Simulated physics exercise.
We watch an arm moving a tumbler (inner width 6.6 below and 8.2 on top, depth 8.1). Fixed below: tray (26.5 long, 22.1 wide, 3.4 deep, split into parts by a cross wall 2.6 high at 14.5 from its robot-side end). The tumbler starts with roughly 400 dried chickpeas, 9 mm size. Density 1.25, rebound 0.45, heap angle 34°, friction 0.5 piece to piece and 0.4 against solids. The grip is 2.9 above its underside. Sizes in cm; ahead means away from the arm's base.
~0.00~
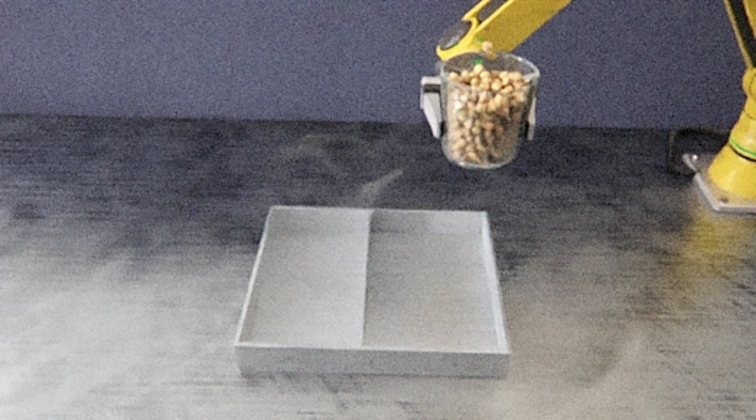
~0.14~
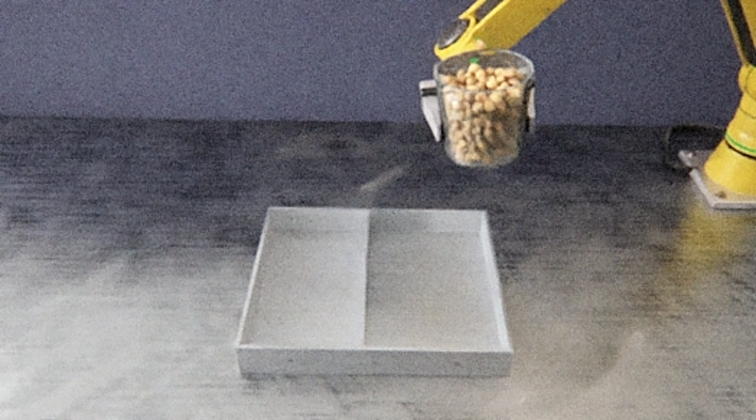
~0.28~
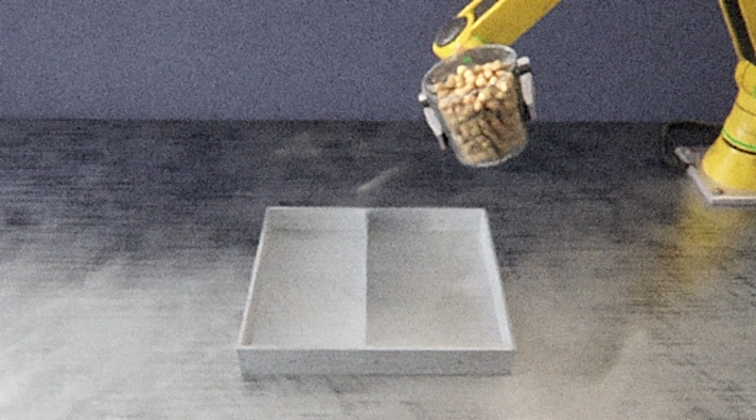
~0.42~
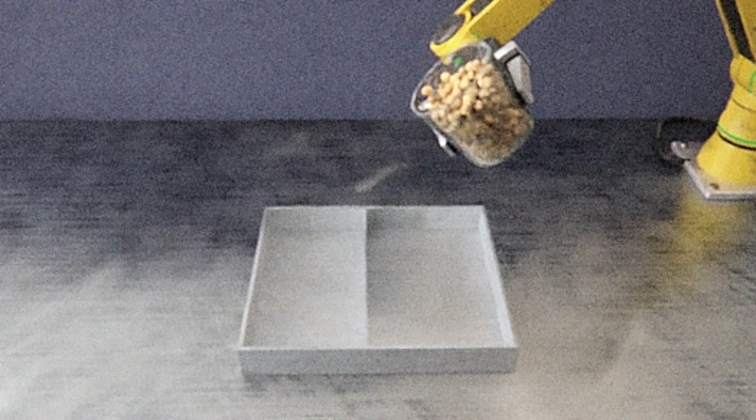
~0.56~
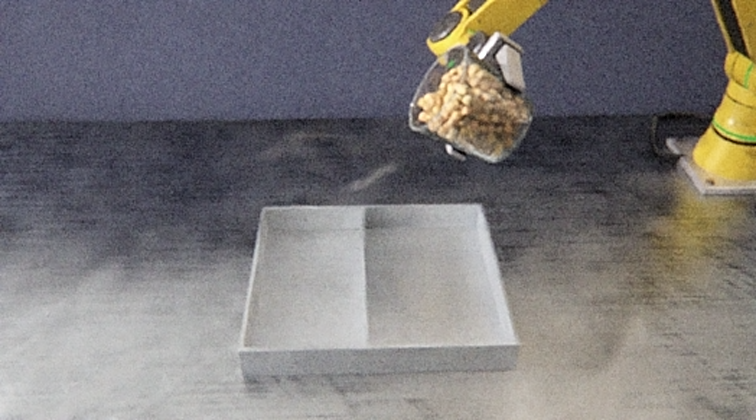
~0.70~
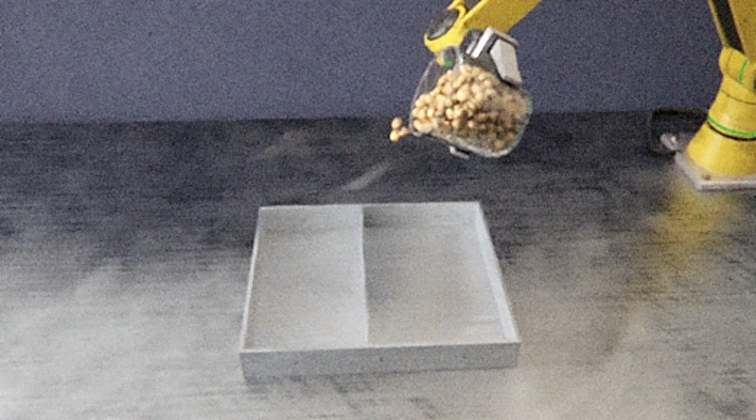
A yellow robot arm at the upper right tilts a clear tumbler of tan chickpeas steadily leftward, until a few of them slip past its rim. Below it, a shallow light-grey tray, split by a low wall into two empty parts, sits on a dark, streaky tabletop before a blue-grey backdrop. The view looks down at an angle from the front and shifts very slightly.
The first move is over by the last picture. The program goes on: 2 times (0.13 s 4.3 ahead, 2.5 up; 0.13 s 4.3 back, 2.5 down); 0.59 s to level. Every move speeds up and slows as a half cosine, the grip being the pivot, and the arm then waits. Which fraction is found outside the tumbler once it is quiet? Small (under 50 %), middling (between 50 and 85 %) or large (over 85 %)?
Answer: Middling; between 50 and 85 % of the dried chickpeas finish outside the tumbler.
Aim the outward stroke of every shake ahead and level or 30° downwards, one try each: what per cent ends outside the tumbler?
Some 55 and 30 per cent.
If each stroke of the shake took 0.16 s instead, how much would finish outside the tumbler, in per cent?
It would be near 50 per cent.
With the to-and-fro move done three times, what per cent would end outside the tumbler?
In that case some 80 per cent.
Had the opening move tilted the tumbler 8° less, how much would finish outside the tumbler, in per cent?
In that case some 55 per cent.
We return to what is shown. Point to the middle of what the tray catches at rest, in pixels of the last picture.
At about (328, 288).
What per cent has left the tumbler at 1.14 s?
Near 50 per cent so far.
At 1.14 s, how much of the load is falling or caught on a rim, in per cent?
Some 2 per cent.
After 1.14 s, tilted 63° forward, highest piece 26 above the table; 204 in the tumbler, 143 in the far-side part, 44 in the robot-side part, 10 in flight or on a rim.
After 1.59 s, tilted 20° forward, highest piece 26 above the table; 187 in the far-side part, 127 in the tumbler, 78 in the robot-side part, 9 on the table or floor.
After 2.01 s, level, highest piece 24 above the table; 187 in the far-side part, 127 in the tumbler, 78 in the robot-side part, 9 on the table or floor.
After 3.06 s, level, highest piece 24 above the table; 187 in the far-side part, 127 in the tumbler, 78 in the robot-side part, 9 on the table or floor.
At rest, 187 in the far-side part, 127 in the tumbler, 78 in the robot-side part, 9 on the table or floor. That is 68 % outside the tumbler.
